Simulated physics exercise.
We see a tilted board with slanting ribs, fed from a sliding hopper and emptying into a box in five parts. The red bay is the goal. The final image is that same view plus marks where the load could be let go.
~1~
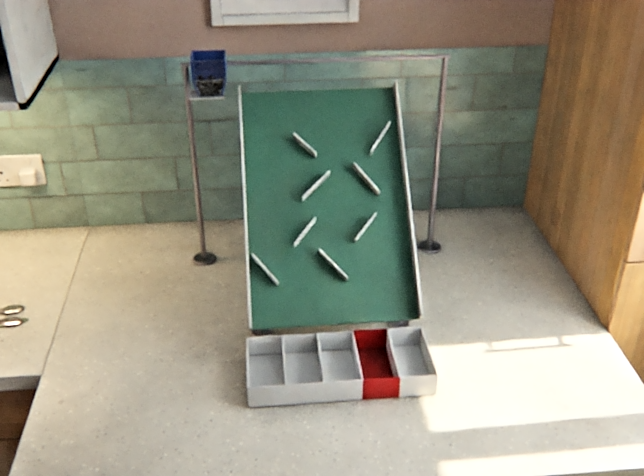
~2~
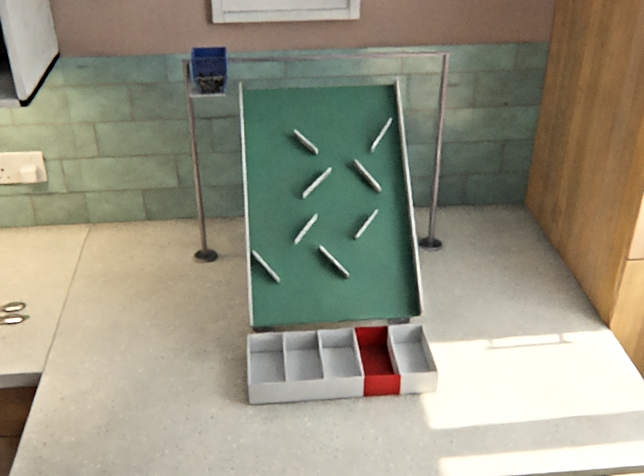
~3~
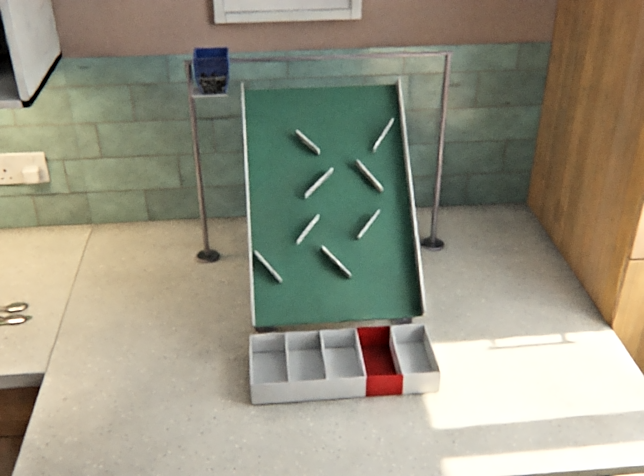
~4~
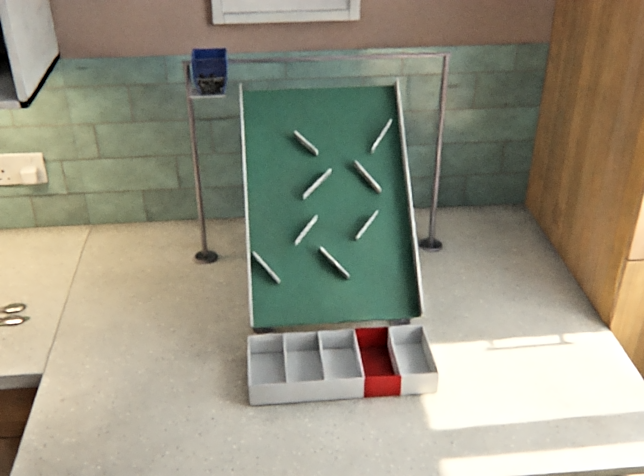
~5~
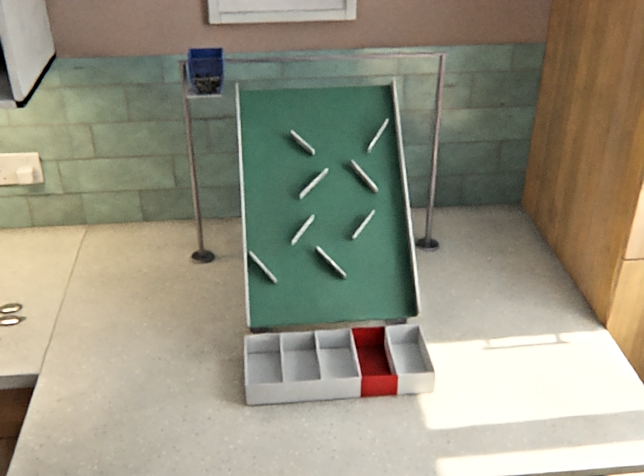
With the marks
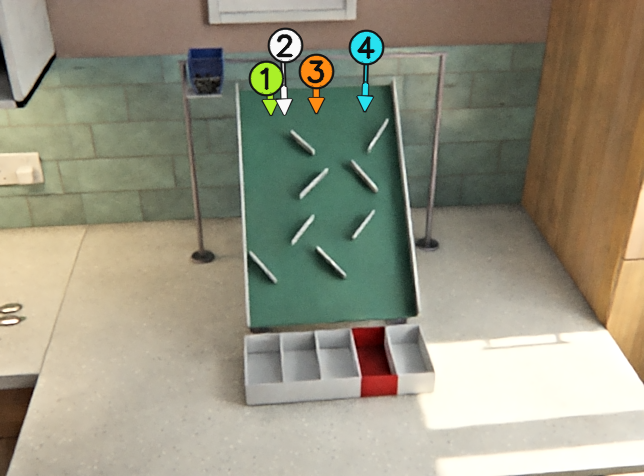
In the video, a tilted green board with slanting pale ribs stands on a counter above a five-part box with one red bay, while a blue hopper stays at the upper left; only the view shifts very slightly.
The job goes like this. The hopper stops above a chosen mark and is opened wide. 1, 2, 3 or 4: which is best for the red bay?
Go for 3.
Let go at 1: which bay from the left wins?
The second.
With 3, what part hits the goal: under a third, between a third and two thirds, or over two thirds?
Mark 3 gives between a third and two thirds.
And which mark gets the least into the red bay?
Here it is mark 1.
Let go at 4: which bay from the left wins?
It is the fifth one.
On the marked copy, mark 1 meets the board at (270, 109); mark 2 meets the board at (284, 109); mark 3 meets the board at (316, 107); mark 4 meets the board at (364, 105).
Choosing 1, none in the red bay, nearly all in other bays.
Choosing 2, about a quarter in the red bay, most in other bays.
Choosing 3, about two thirds in the red bay, about a third in other bays, a stray few held on the board.
Choosing 4, about a quarter in the red bay, most in other bays.
